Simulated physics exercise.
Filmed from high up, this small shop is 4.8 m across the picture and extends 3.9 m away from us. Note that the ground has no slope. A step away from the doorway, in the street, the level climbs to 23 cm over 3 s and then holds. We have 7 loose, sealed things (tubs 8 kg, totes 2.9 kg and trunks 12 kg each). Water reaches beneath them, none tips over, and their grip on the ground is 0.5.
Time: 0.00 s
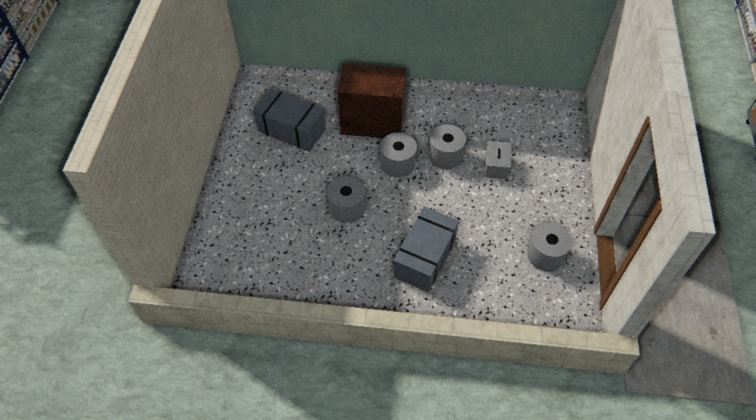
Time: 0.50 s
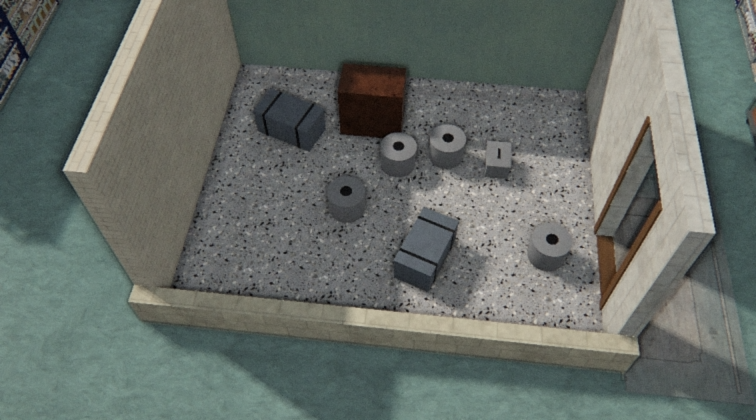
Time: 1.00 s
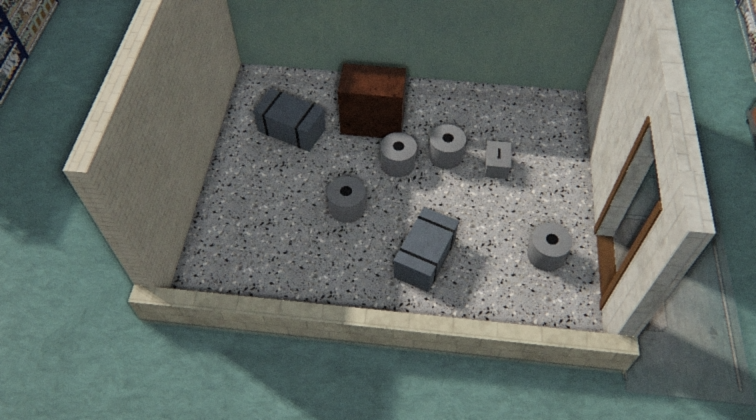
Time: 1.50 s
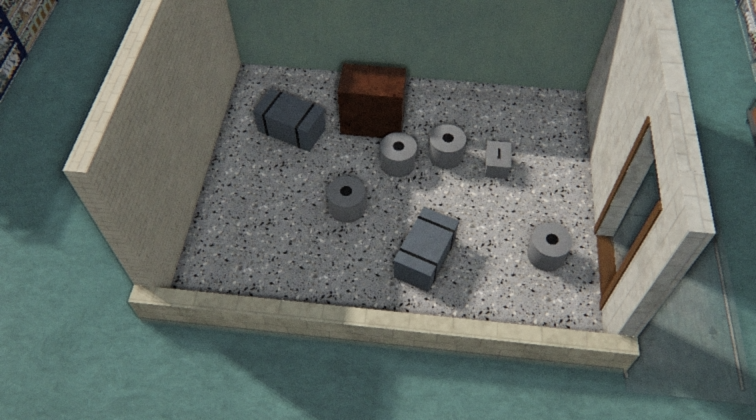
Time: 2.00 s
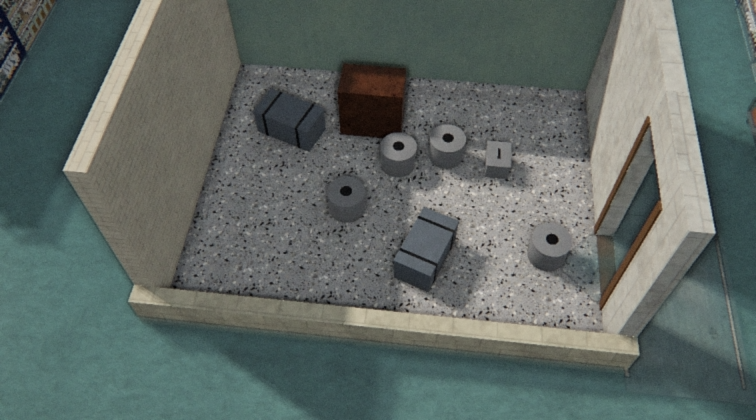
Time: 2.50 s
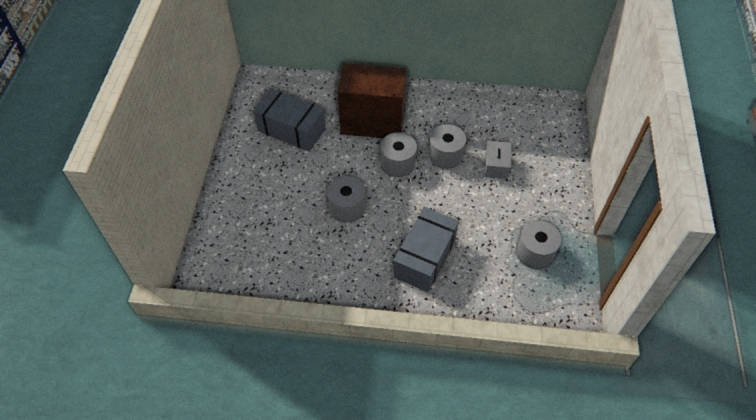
Water spreads in through the doorway of a small walled room, and the nearest grey tub shifts slightly left.
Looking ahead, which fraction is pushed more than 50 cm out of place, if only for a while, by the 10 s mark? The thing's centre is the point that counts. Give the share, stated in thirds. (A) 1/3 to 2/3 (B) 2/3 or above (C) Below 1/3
Option B: 2/3 or above.
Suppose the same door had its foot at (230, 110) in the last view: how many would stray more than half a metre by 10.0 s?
The answer then is 4.
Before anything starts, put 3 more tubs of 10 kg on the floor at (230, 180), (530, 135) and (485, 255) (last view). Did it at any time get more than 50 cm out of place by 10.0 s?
In that order: Past it, short of it, more.
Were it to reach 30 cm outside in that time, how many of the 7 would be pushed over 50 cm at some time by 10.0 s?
So the tally would be 7.
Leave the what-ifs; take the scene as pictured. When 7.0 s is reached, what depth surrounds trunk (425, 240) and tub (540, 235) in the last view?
About 5 and 8 cm.
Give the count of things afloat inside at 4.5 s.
0 of them.
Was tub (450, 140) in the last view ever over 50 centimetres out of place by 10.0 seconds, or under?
Answer: Below the mark.
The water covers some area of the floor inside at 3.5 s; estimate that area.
About 4.0 m2 is covered.
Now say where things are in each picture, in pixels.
In the first frame, a tub at (552, 240), on the bottom; a tub at (448, 138) rests on the ground; water covers 0.0 m2; 0 of 7 have shifted.
In the second frame, a tub at (552, 240) rests on the ground; a tub at (448, 138), on the bottom; water covers 0.0 m2; 0 of 7 have shifted.
In the third frame, a tub at (552, 240) rests on the ground; a tub at (448, 138) rests on the ground; 0.0 m2 under water; 0 of 7 have shifted.
In the fourth frame, a tub at (552, 240) rests on the ground; a tub at (448, 138), on the bottom; 0.0 m2 under water; 0 of 7 have shifted.
In the fifth frame, a tub at (552, 240), on the bottom; a tub at (448, 138) rests on the ground; 0.2 m2 under water; 0 of 7 have shifted.
In the sixth frame, a tub at (541, 237), on the bottom, 12 cm from its start; a tub at (448, 138) rests on the ground; water covers 0.8 m2; 1 of 7 have shifted.
After 3.5 s 1 of 7 are over 50 cm from their spots; 0 afloat.
After 4.5 s 2 of 7 are over 50 cm from their spots; 0 afloat.
After 7.0 s 5 of 7 are over 50 cm from their spots; 3 afloat.
After 10.0 s 6 of 7 are over 50 cm from their spots, and 6 have been at some point; 6 afloat.
